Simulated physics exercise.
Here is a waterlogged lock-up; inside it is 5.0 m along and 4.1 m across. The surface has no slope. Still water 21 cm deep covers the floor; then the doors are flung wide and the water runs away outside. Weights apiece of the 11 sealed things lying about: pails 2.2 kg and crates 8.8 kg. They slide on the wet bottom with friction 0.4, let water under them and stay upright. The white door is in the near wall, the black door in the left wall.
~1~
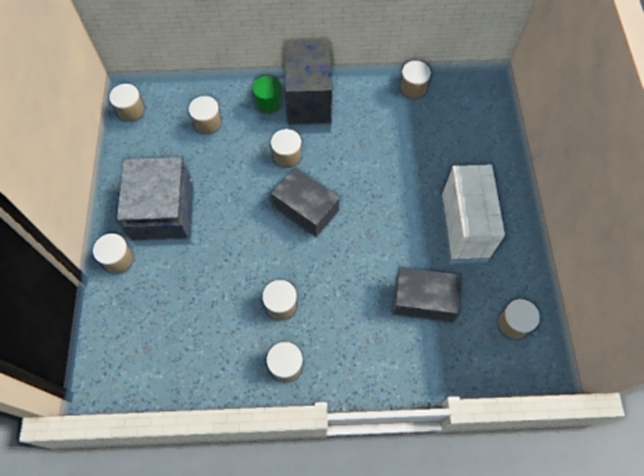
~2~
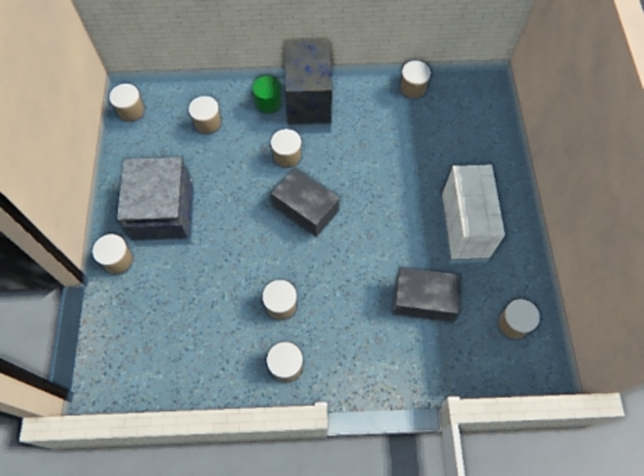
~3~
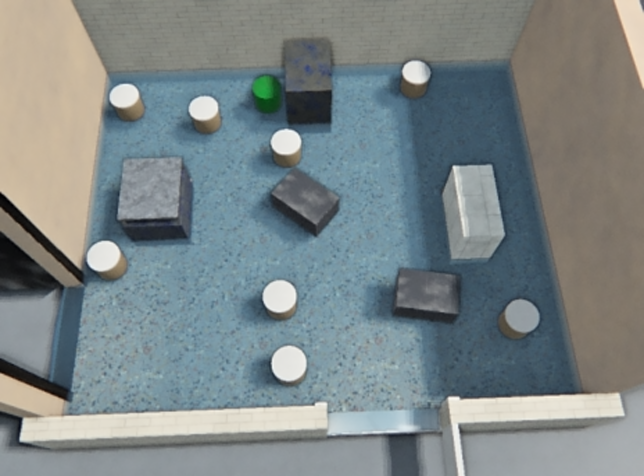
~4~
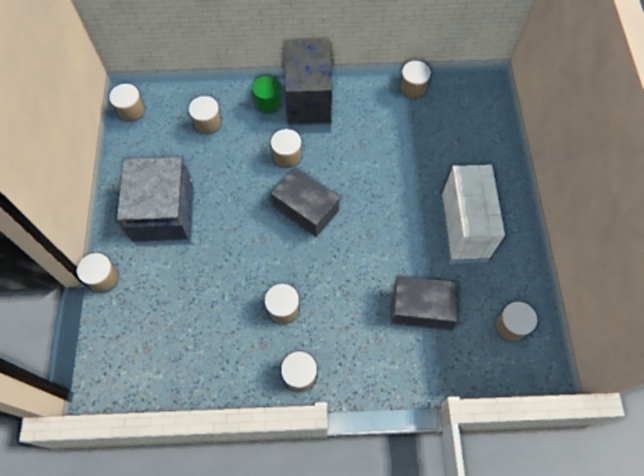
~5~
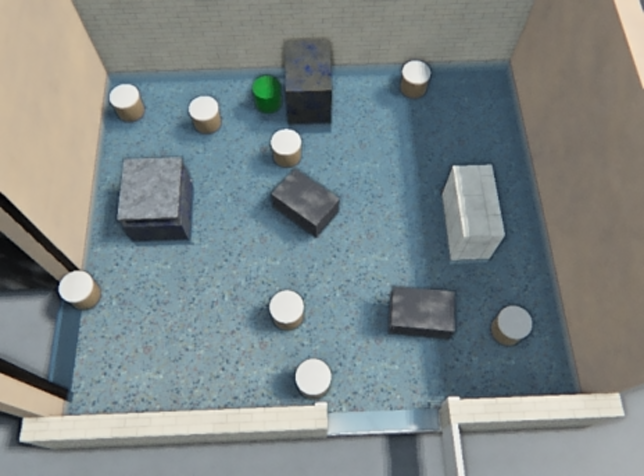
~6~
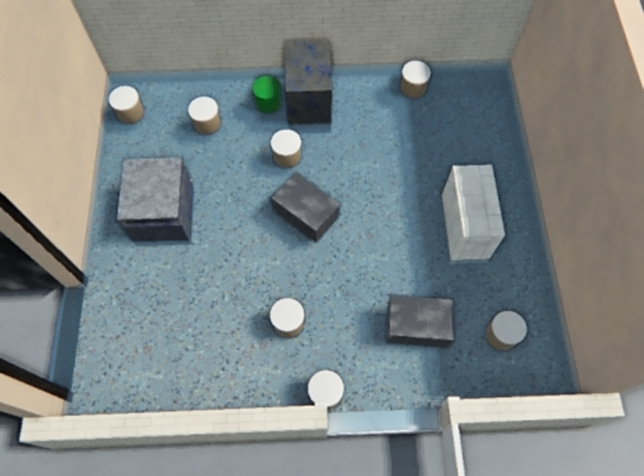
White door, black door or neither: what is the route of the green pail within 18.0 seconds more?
The green pail: Neither one.
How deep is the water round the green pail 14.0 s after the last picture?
Roughly 8 cm.
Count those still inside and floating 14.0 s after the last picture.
At that moment 6.
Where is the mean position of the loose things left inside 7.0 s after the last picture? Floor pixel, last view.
At about (246, 221).
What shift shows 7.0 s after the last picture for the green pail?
About 40 cm.
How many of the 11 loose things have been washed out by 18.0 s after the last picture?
I count 6.
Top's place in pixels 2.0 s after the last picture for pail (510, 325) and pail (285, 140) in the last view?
Around (487, 353) and (277, 176).
Then, 2.0 s after the last picture the green pail is near (265, 105), 0.2 m from its start, afloat; 2 of 11 are out; 9 afloat.
Then, 7.0 s after the last picture the green pail is near (256, 118), 0.4 m from its start, afloat; 4 of 11 are out; 7 afloat.
Then, 14.0 s after the last picture the green pail is near (258, 156), 0.9 m from its start, afloat; 5 of 11 are out; 6 afloat.
Then, 18.0 s after the last picture the green pail is near (257, 174), 1.1 m from its start, afloat; 6 of 11 are out; 5 afloat.
